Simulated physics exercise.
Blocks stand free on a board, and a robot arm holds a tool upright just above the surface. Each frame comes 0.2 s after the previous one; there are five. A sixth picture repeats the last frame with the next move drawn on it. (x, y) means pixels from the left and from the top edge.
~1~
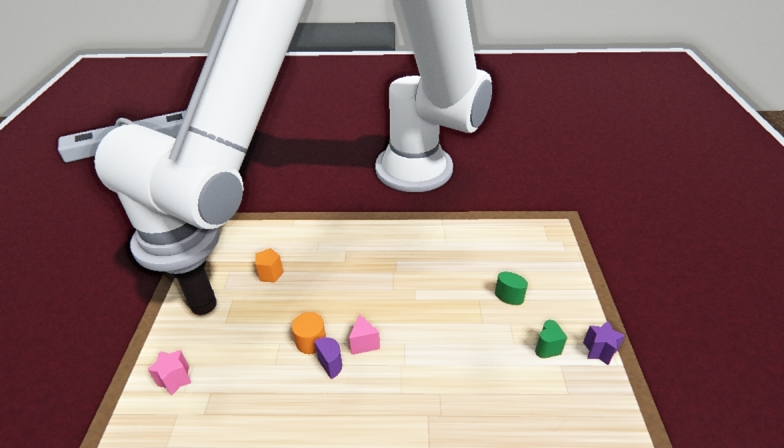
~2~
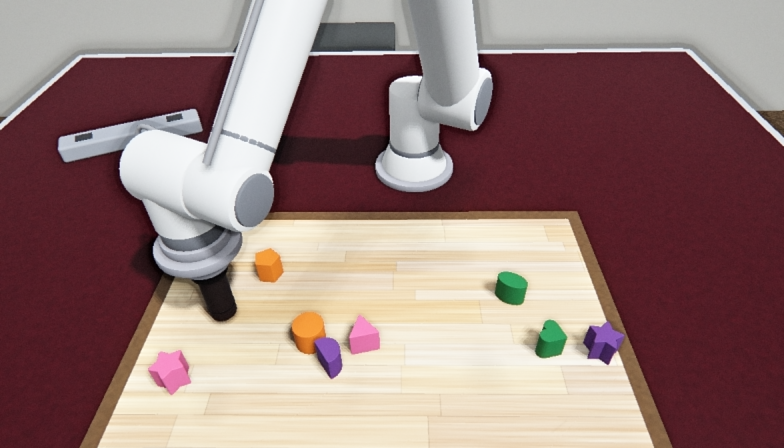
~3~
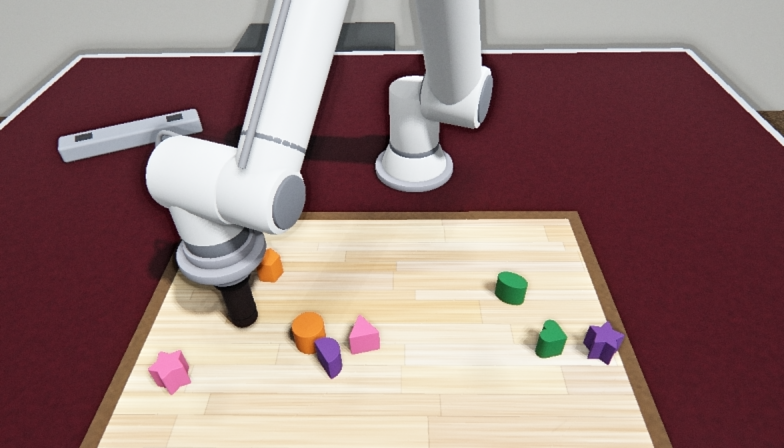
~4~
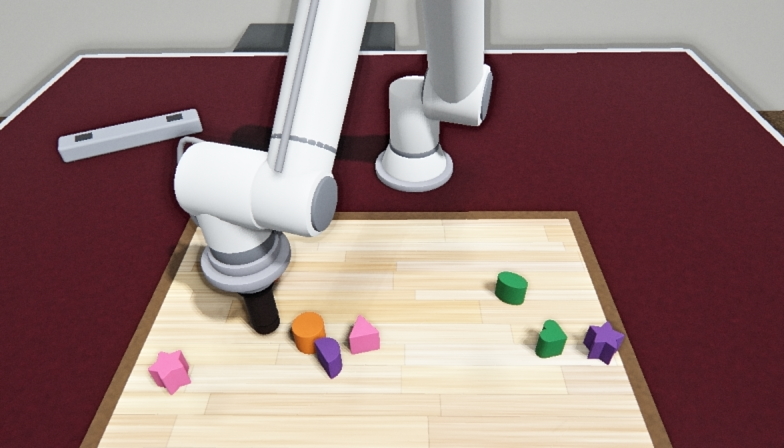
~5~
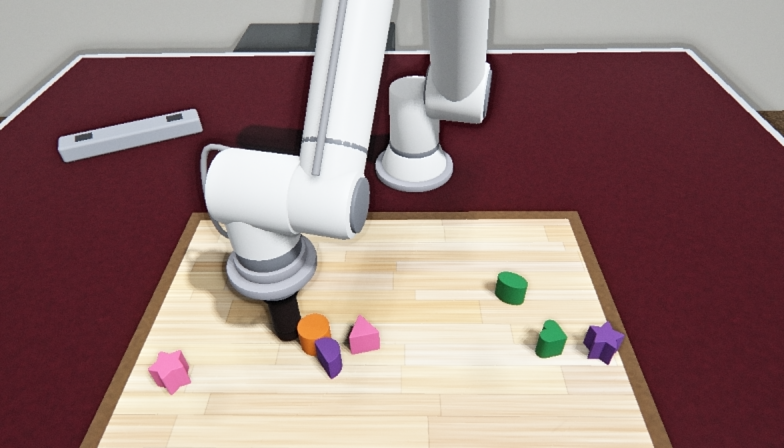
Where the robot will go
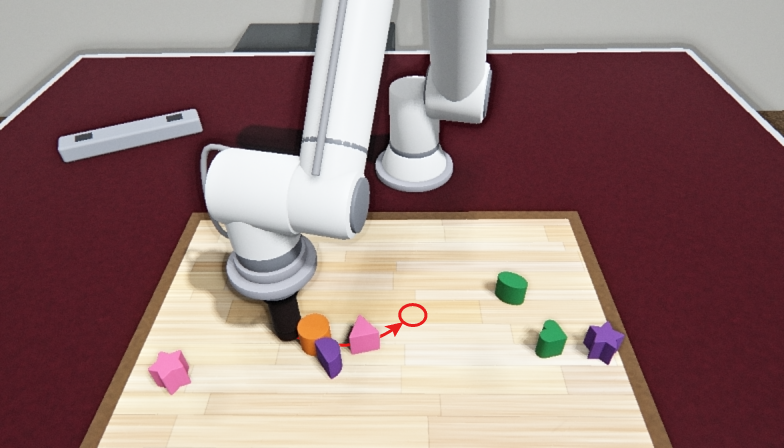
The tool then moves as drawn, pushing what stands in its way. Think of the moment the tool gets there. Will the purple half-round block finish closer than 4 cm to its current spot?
Short answer: Yes.
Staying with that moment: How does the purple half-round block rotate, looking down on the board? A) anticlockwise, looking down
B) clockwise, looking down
The answer is B.
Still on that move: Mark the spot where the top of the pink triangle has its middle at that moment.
The centre of its top face lies at (417, 322).
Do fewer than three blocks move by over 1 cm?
My answer is no.
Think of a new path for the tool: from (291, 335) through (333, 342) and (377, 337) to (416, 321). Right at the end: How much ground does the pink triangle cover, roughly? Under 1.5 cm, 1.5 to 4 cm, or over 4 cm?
Moves over 4 cm.
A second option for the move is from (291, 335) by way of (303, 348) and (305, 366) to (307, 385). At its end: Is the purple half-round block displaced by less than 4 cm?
Yes, that is how it ends up.
Drawn move, from (291, 335) through (333, 345) and (378, 338) to (413, 315).
The first path, step by step. One third of the way, tool (333, 341); orange circle (359, 337); purple half-round block (339, 360), turned 30° clockwise; pink triangle (383, 327), turned 50° anticlockwise.
Two thirds of the way, tool (378, 333); orange circle (385, 345); purple half-round block (339, 360), turned 30° clockwise; pink triangle (407, 325), turned 50° anticlockwise.
At the end, tool (413, 311); orange circle (385, 345); purple half-round block (339, 360), turned 30° clockwise; pink triangle (417, 322), turned 20° clockwise.
